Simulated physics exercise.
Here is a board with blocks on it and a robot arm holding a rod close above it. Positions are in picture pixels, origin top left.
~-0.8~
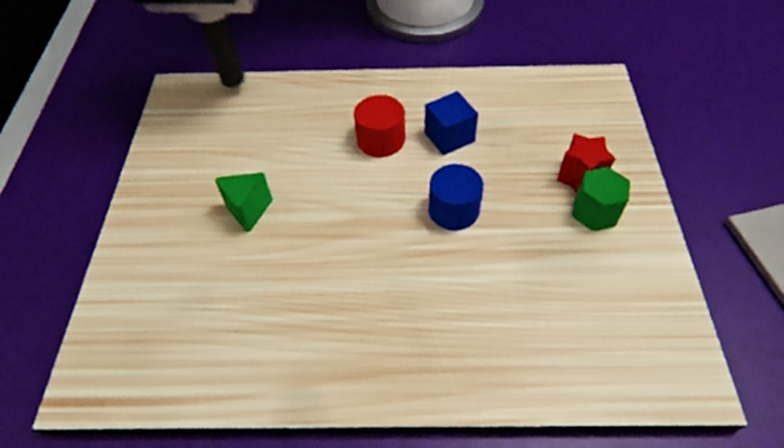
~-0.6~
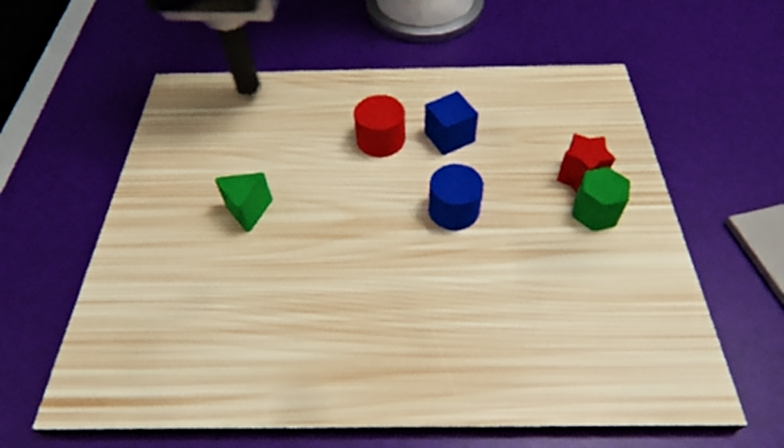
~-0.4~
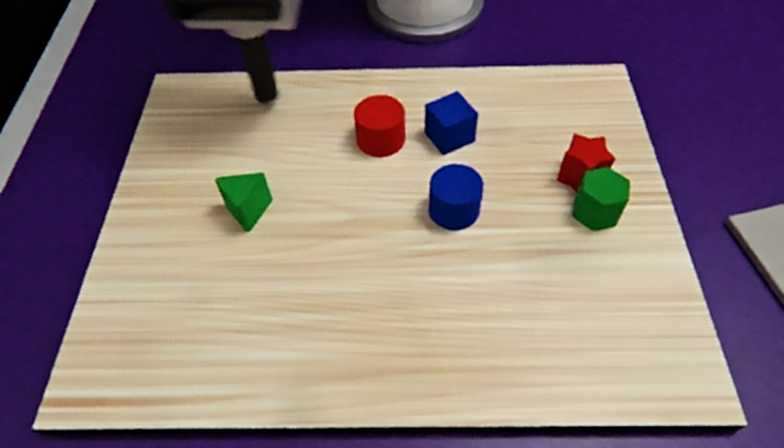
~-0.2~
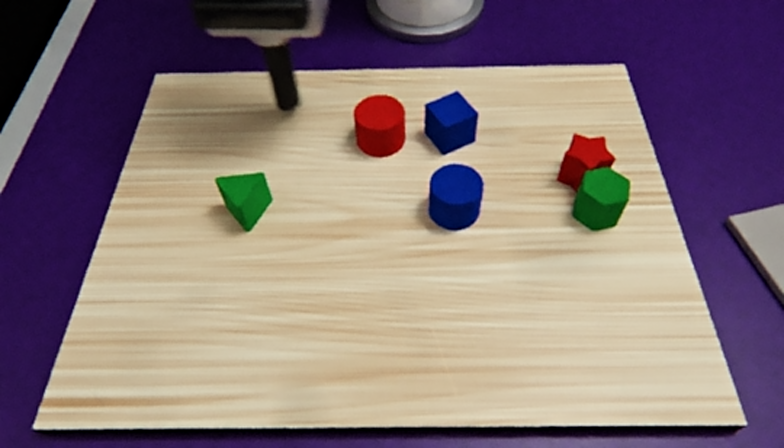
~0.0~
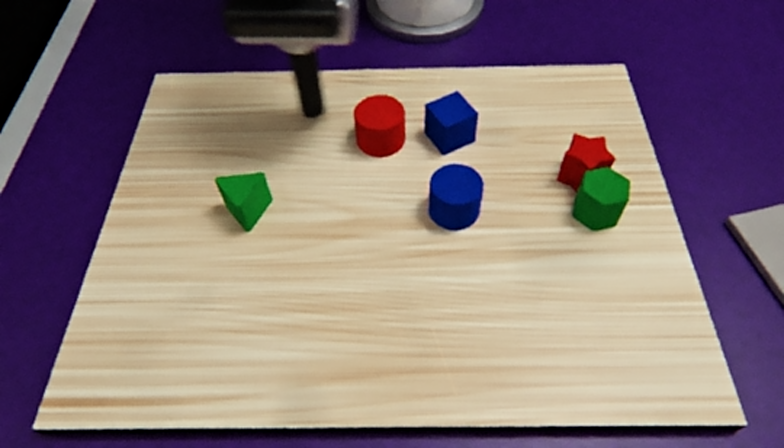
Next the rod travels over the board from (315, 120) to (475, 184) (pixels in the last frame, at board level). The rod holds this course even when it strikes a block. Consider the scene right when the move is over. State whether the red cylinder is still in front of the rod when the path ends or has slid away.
That block drops off.
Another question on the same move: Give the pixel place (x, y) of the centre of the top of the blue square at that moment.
It will likely be found at (498, 93).
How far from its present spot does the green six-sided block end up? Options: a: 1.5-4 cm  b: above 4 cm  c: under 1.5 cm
That would be c.
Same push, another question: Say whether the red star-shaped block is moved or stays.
The red star-shaped block does not move.
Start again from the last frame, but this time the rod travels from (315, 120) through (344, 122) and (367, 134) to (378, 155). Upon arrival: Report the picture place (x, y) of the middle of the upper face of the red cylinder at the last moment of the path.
The centre of its top face lies at (416, 133).
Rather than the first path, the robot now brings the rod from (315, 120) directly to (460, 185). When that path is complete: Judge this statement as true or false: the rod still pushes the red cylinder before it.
The statement is false.
The first path, step by step. One third of the way, rod at (365, 130); red cylinder at (402, 116).
Two thirds of the way, rod at (419, 152); red cylinder at (457, 122); blue square at (489, 99).
At the end, rod at (476, 174); red cylinder at (494, 129); blue square at (498, 93), turned 25° anticlockwise; blue cylinder not moved; red star-shaped block not moved; green six-sided block not moved.
